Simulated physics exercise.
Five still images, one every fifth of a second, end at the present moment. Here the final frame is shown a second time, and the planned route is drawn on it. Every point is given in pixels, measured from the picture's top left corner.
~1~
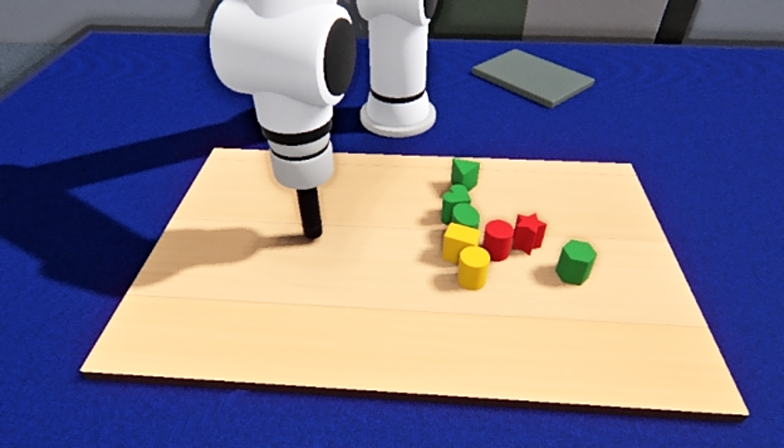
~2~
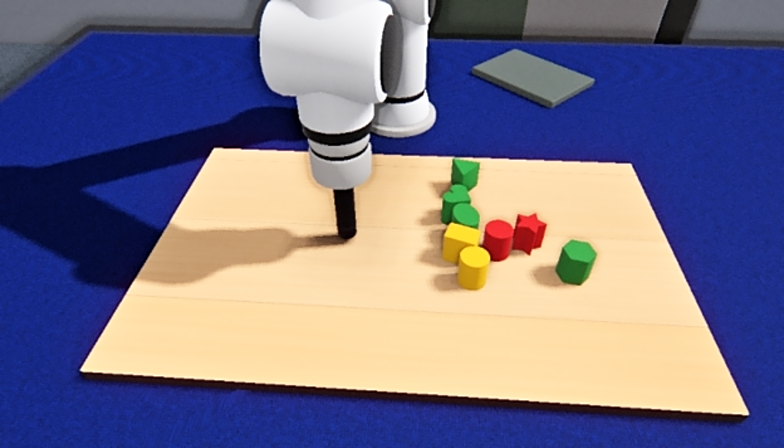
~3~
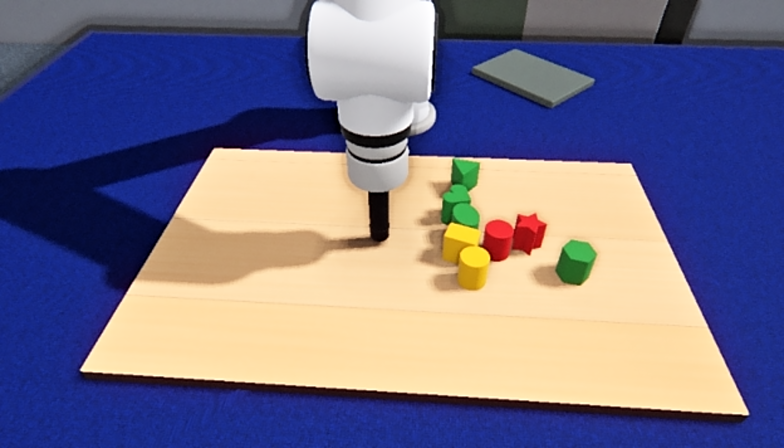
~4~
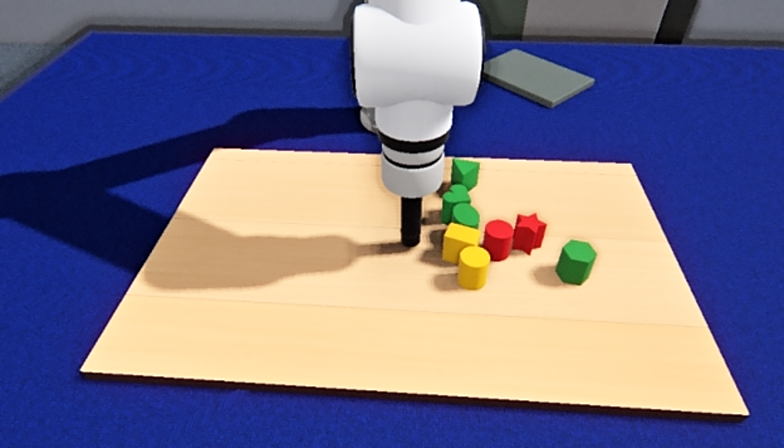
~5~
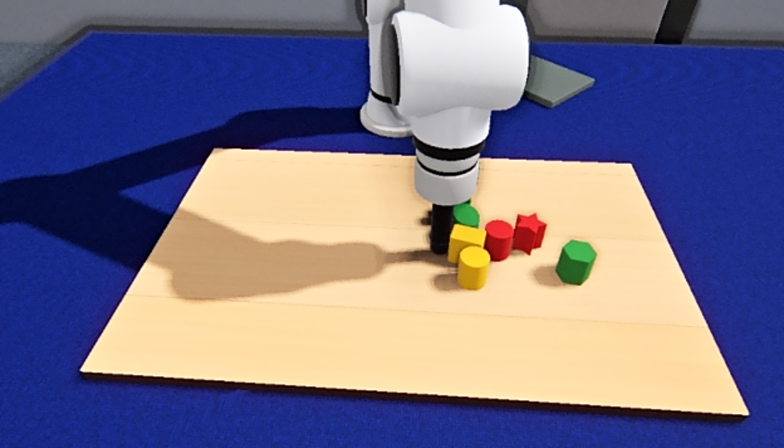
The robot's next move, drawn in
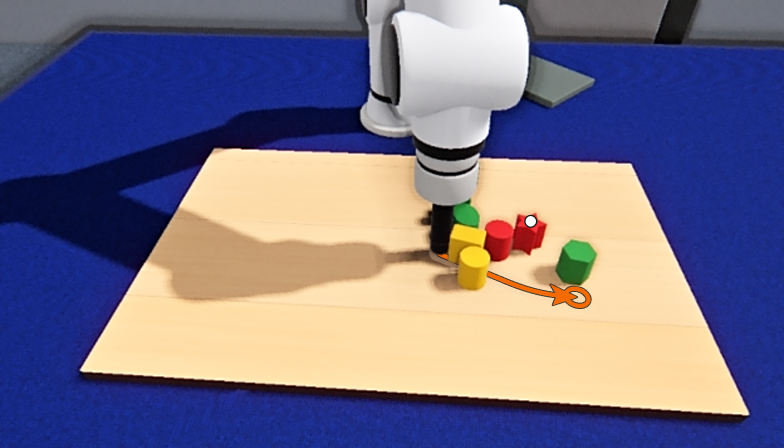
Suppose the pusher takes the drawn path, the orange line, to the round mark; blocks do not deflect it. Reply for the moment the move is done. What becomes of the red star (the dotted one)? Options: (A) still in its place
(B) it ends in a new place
(B)
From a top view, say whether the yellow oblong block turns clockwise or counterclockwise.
Turns anticlockwise.
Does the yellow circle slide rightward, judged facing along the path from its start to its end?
My answer is yes.
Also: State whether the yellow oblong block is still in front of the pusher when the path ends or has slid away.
It is no longer ahead.
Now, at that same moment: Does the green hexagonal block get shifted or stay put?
It keeps its position.
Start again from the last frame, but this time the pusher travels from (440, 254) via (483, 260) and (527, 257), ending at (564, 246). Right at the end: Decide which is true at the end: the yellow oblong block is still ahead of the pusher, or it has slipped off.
The yellow oblong block won't stay at the front of the pusher.
The line goes from (440, 254) via (481, 271) and (527, 289), ending at (577, 297); the dot is on the red star.
What follows on the original path. One third of the way, pusher (483, 266); yellow oblong block (513, 244), turned 40° anticlockwise; yellow circle (485, 266); red circle (529, 226); red star (550, 214).
Two thirds of the way, pusher (529, 284); yellow oblong block (540, 247), turned 80° anticlockwise; yellow circle (487, 268); red circle (533, 224); red star (551, 213), turned 15° clockwise.
At the end, pusher (579, 292); yellow oblong block (541, 247), turned 85° anticlockwise; yellow circle (487, 268); red circle (533, 224); red star (551, 213), turned 15° clockwise; green hexagonal block unmoved.
